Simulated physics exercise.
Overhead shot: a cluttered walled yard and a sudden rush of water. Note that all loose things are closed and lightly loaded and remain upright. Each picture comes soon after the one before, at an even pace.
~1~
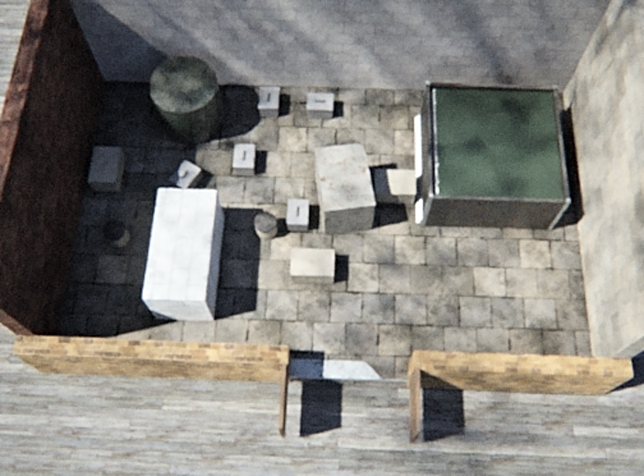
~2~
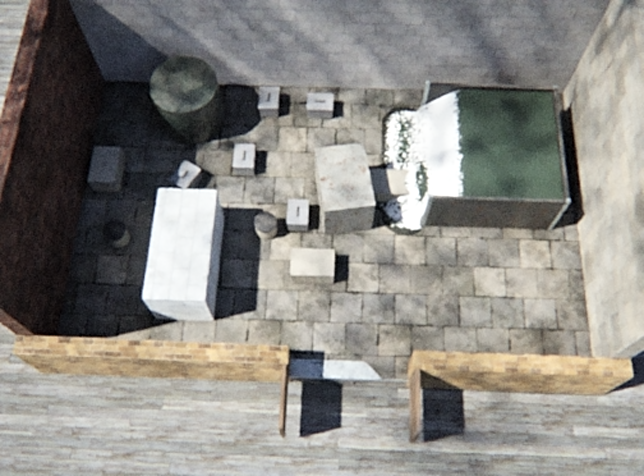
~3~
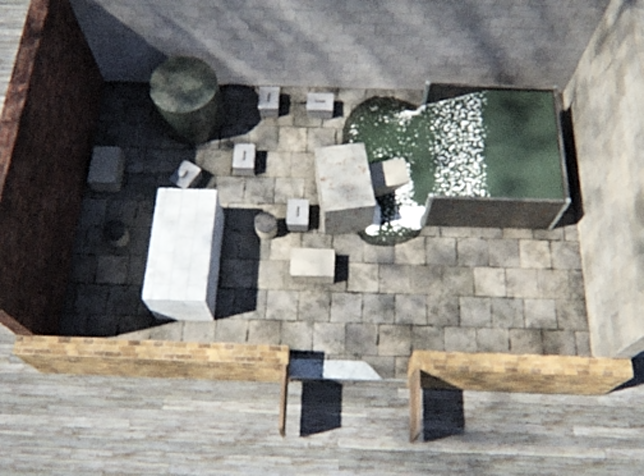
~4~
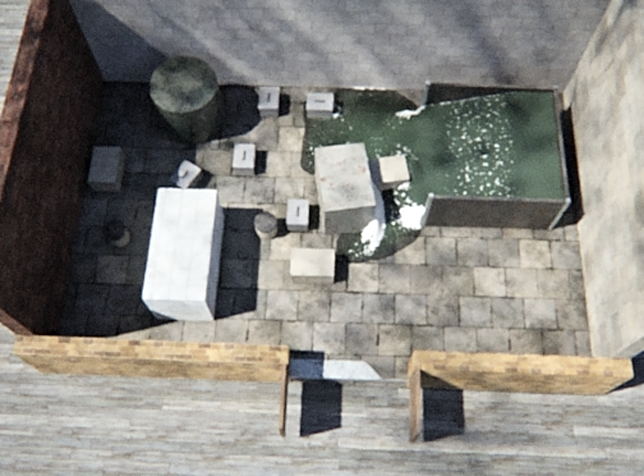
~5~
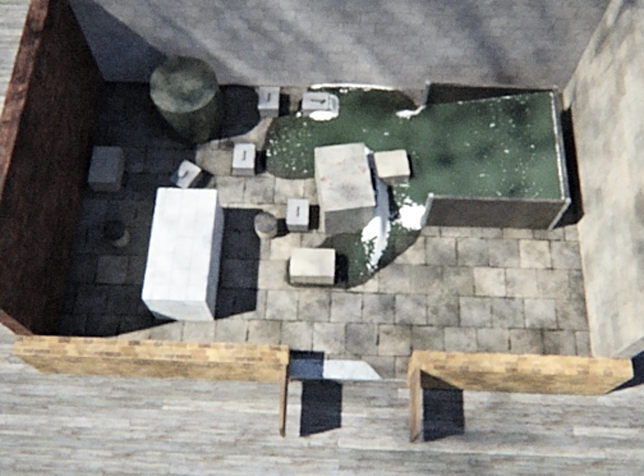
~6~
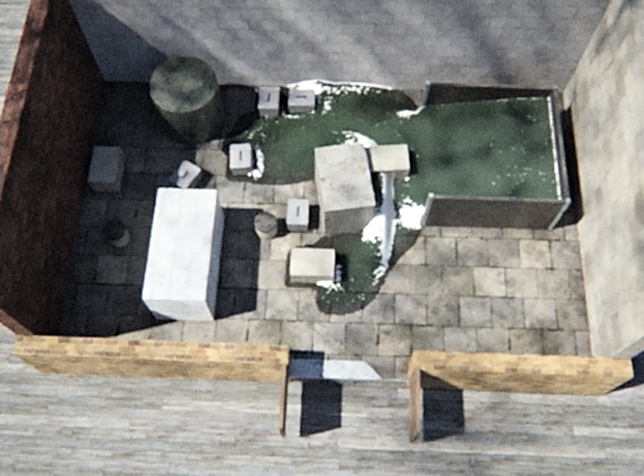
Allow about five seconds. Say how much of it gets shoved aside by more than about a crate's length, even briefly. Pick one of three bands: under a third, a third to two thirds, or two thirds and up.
Two thirds and up.
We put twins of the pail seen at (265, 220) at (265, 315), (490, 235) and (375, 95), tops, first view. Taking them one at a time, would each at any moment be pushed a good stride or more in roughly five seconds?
Taking them one at a time: Goes the distance; falls short; goes the distance.
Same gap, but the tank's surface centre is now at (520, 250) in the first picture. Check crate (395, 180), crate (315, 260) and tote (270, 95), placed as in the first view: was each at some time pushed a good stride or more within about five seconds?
In order: Went well off, went well off, remained close by.
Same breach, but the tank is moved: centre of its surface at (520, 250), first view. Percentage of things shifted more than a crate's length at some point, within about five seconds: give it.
Close to 80 in a hundred.
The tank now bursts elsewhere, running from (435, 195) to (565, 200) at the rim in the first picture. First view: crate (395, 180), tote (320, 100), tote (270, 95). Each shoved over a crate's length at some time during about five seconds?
Lab note - in sequence: Never that far; never that far; never that far.
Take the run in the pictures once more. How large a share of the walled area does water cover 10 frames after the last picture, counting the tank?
About 65 in a hundred.
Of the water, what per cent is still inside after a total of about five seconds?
86 %.
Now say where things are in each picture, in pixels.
In the first frame, a tote at (320, 101), on the bottom; a crate at (395, 182), on the bottom; 0 of 10 have shifted.
In the second frame, a tote at (320, 101), on the bottom; a crate at (389, 181), on the bottom, close to its start; 1 of 10 have shifted.
In the third frame, a tote at (320, 101) rests on the ground; a crate at (387, 174), on the bottom, close to its start; 1 of 10 have shifted.
In the fourth frame, a tote at (320, 101) rests on the ground; a crate at (386, 169) floats, close to its start; 1 of 10 have shifted.
In the fifth frame, a tote at (316, 101), on the bottom, close to its start; a crate at (387, 164) floats, close to its start; 2 of 10 have shifted.
In the sixth frame, a tote at (302, 97), on the bottom, close to its start; a crate at (387, 158), afloat, close to its start; 3 of 10 have shifted.
A moment on, 2 of 10 are well off their spots; 2 afloat.
Next, 6 of 10 are well off their spots; 4 afloat.
Later, 8 of 10 are well off their spots; 8 afloat.
In the end, 10 of 10 are well off their spots, and 10 have been at some point; 5 afloat.
